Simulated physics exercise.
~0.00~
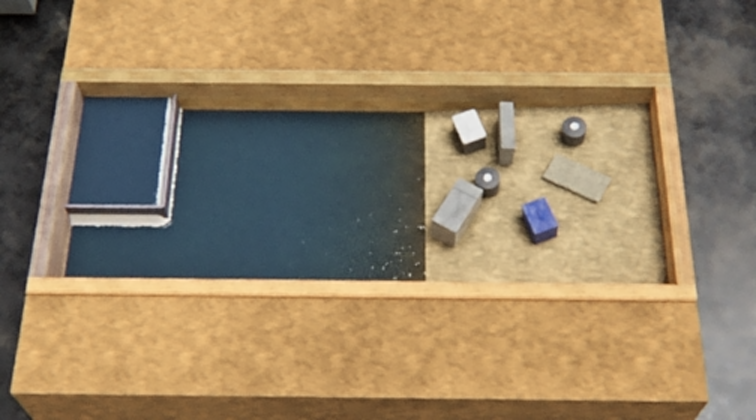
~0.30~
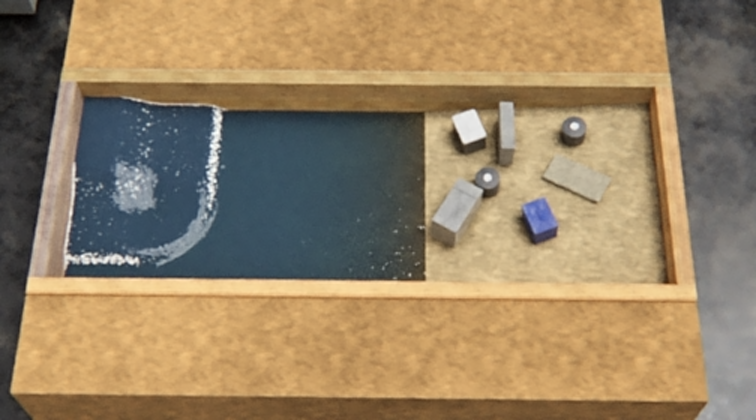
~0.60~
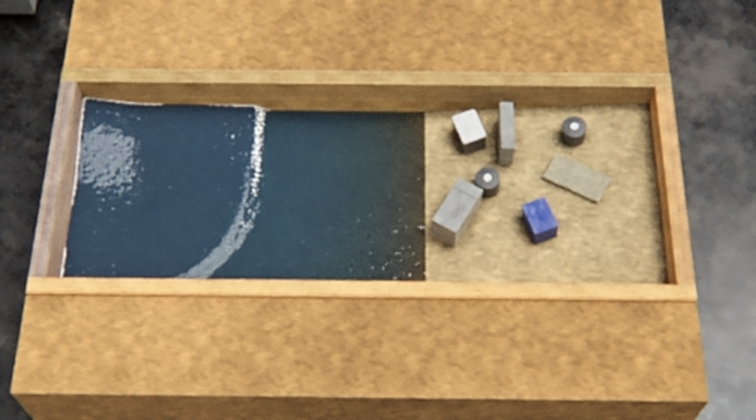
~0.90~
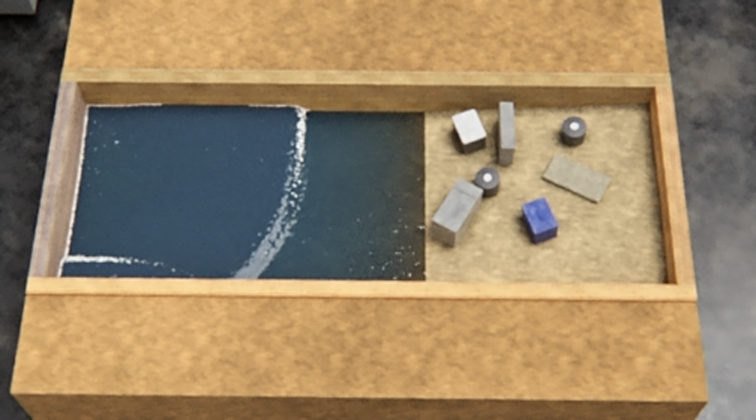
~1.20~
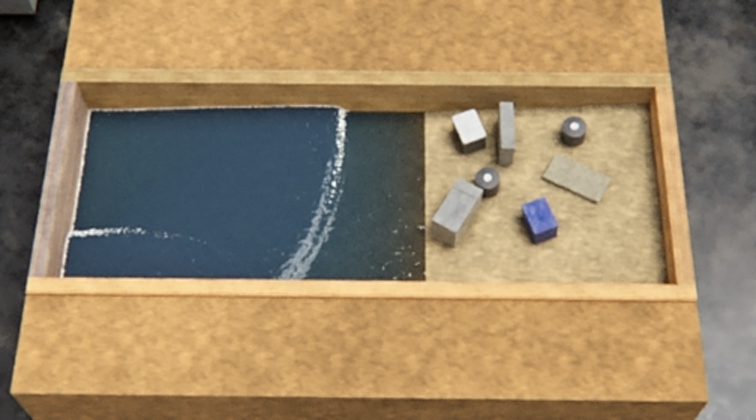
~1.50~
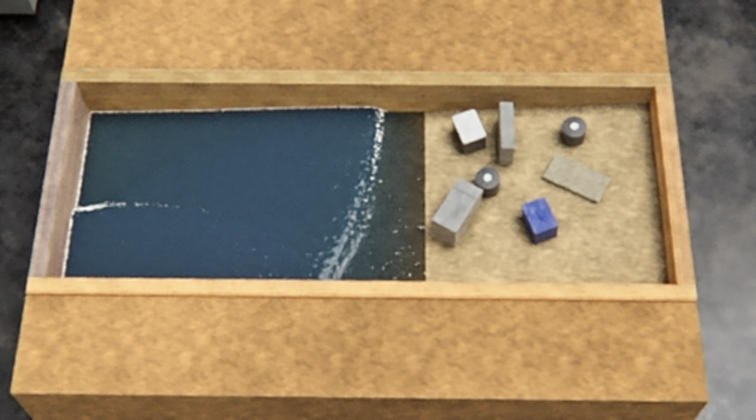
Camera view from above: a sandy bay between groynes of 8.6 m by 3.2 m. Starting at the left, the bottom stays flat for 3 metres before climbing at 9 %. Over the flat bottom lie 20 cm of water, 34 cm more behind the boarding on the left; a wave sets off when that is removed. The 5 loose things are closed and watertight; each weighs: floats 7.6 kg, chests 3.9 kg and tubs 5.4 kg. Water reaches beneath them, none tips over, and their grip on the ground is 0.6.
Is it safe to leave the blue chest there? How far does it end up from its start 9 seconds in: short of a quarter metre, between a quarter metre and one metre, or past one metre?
Major shift.
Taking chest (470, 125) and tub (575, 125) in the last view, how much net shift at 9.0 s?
Net displacement, in order: 200 cm; 0 cm.
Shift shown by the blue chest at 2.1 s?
It is about 0 cm out of place by then.
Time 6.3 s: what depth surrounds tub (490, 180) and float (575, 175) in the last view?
Depth approx. 4 cm / 1 cm.
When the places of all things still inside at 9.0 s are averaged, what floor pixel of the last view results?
Around (442, 153).
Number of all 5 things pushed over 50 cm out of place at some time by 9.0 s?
The tally stands at 3.
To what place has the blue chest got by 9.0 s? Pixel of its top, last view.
Near (339, 110).
After 2.1 s the blue chest is near (542, 215), 0.0 m from its start, aground; 0 afloat.
After 4.0 s the blue chest is near (548, 209), 0.1 m from its start, aground; 1 afloat.
After 6.3 s the blue chest is near (490, 175), 1.0 m from its start, afloat; 2 afloat.
After 9.0 s the blue chest is near (339, 110), 3.5 m from its start, afloat; 3 afloat.
